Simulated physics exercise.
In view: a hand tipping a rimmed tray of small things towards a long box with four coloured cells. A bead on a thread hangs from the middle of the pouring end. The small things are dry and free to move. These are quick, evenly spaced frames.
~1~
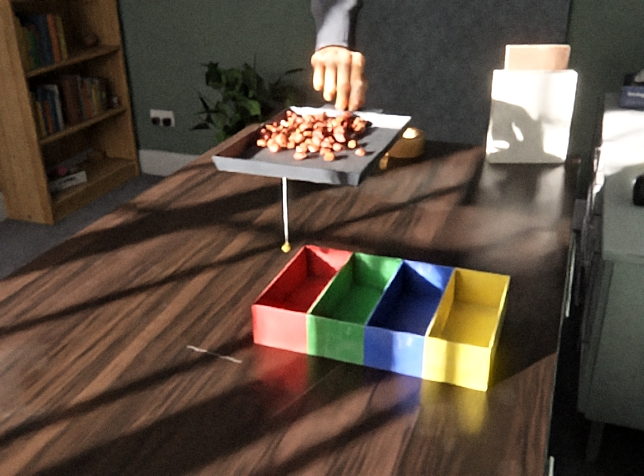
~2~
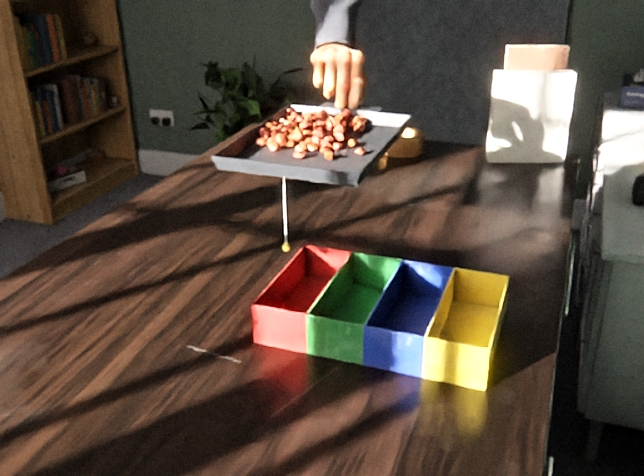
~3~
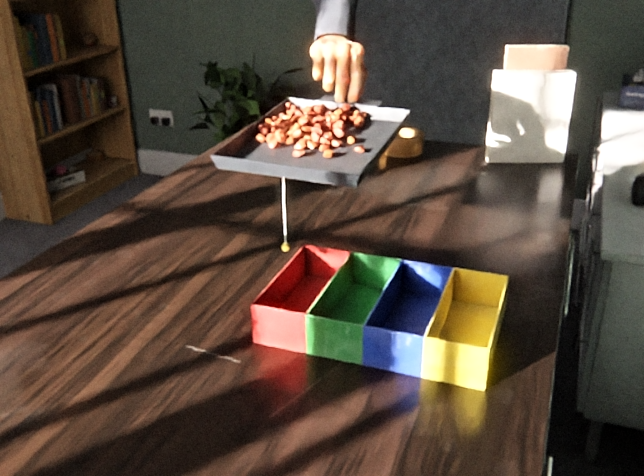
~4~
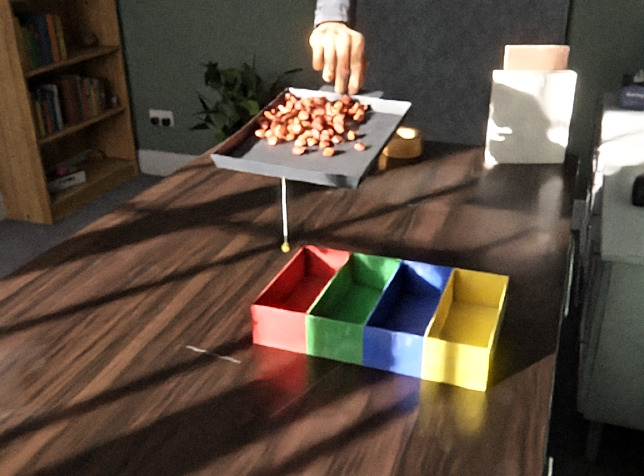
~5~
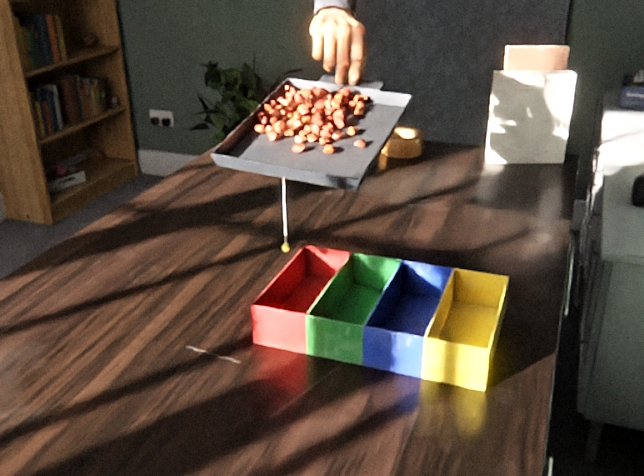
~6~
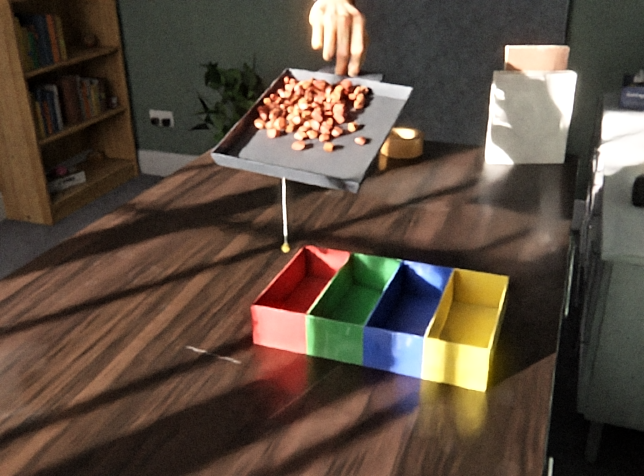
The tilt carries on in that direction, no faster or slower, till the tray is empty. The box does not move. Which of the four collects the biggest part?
Most goes to the green cell.
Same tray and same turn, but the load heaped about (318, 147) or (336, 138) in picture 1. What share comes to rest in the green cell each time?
In turn 50 and 60 in a hundred.
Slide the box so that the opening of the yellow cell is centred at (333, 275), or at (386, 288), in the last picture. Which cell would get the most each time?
First the cell in yellow, then blue.
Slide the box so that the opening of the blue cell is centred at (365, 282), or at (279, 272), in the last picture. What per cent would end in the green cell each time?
Near 50 % and 0 %.
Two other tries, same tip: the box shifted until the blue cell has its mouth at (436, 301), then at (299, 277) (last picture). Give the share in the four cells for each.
The first gives 80 %, the second 100 %.
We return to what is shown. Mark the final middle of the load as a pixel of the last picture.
At about (337, 313).
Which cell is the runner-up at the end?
Next in line is the cell in red.
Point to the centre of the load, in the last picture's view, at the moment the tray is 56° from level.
Roughly at (322, 169).
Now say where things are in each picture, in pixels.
Corners of the pouring end at (218, 156) and (357, 172), level; middle of the load at (318, 131), bits of crushed brick; bead on its thread at (287, 247); red cell at (280, 325); green cell at (335, 336); blue cell at (394, 347); yellow cell at (456, 360), in the first picture.
Corners of the pouring end at (217, 155) and (357, 172), level; middle of the load at (317, 129), in the second picture.
Corners of the pouring end at (216, 154) and (356, 173), tipped barely, lowest at the right corner; middle of the load at (317, 124), in the third picture.
Corners of the pouring end at (216, 154) and (356, 176), tipped a little, lowest at the right corner; middle of the load at (317, 118), in the fourth picture.
Corners of the pouring end at (216, 152) and (357, 178), tipped a little, lowest at the right corner; middle of the load at (317, 112), in the fifth picture.
Corners of the pouring end at (216, 152) and (357, 180), tipped a little, lowest at the right corner; middle of the load at (317, 105); red cell at (279, 325); green cell at (335, 336); blue cell at (393, 348); yellow cell at (455, 360), in the sixth picture.
Soon, tray tipped steeply; most on the tray; a stray few in the red cell; a stray few in the blue cell; a stray few in the green cell; a small part falling or outside the box.
A while on, tray tipped right over; about a quarter on the tray; about a quarter in the green cell; about a quarter in the red cell; a stray few in the blue cell; about a quarter falling or outside the box.
Towards the end, tray tipped past a quarter turn; about half in the green cell; about a third in the red cell; a stray few in the blue cell; a small part falling or outside the box.
Finally, tray tipped past a quarter turn; about half in the green cell; about a third in the red cell; a stray few in the blue cell; none in the yellow cell; a small part outside the box.
